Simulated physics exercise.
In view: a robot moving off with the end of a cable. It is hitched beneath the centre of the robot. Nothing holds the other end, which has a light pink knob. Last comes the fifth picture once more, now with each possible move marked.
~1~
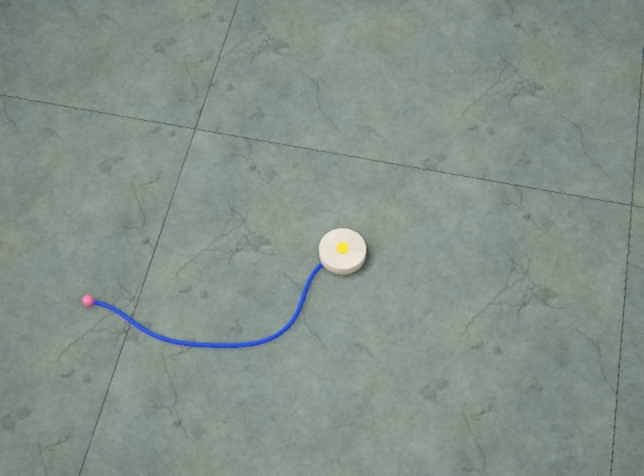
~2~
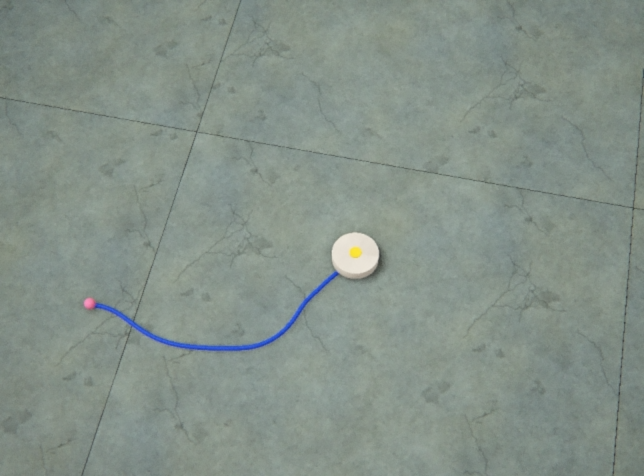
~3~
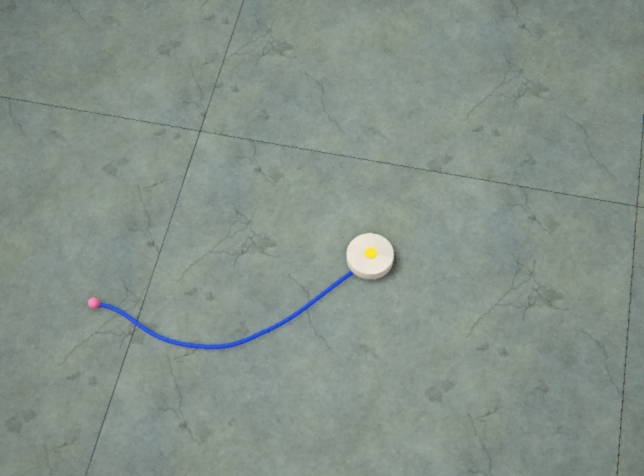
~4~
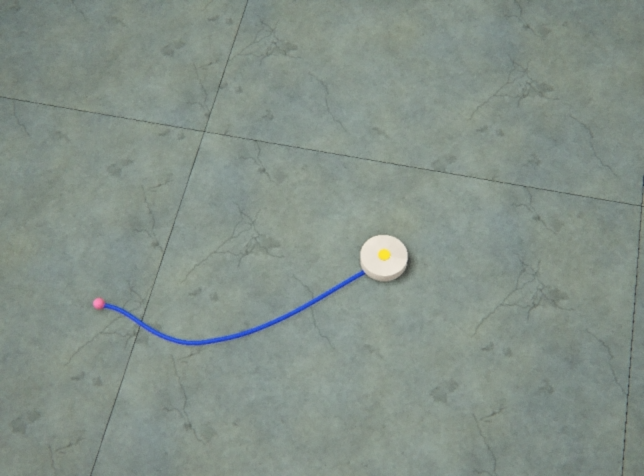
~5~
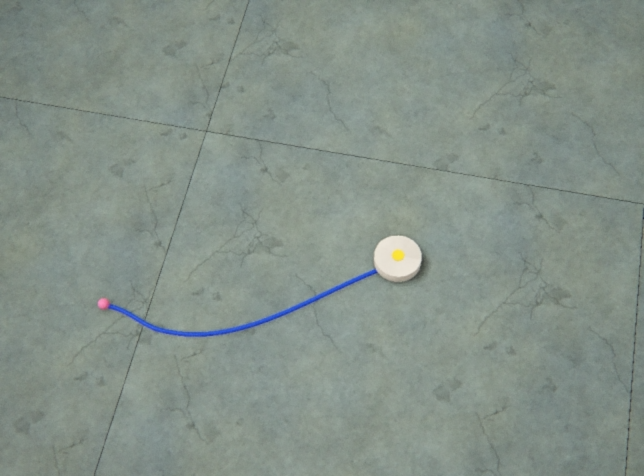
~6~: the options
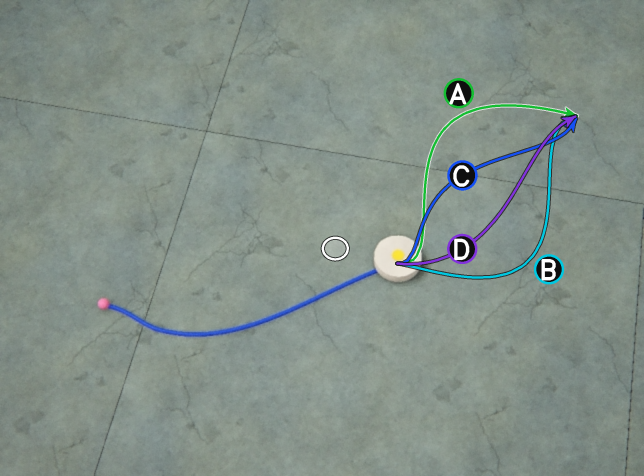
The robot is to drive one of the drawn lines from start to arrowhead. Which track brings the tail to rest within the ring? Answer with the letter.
Take C.
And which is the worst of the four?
Route B.
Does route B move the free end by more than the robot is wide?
Yes.
On the marked copy, A from (397, 263) via (439, 137) to (577, 116); B from (397, 263) via (542, 239) to (575, 116); C from (397, 263) via (467, 173) to (576, 118); D from (397, 263) via (505, 206) to (576, 116); the ring at (335, 249).
Taking C. A third of the way, robot (445, 185), middle of the cable (320, 269), free end (173, 314).
Two thirds of the way, robot (529, 145), middle of the cable (401, 214), free end (271, 280).
When it is over, robot (579, 111), middle of the cable (461, 185), free end (334, 247); the free end is on the ring.
As for the rest, A leaves the free end at (327, 230); B leaves the free end at (362, 278); D leaves the free end at (348, 264).
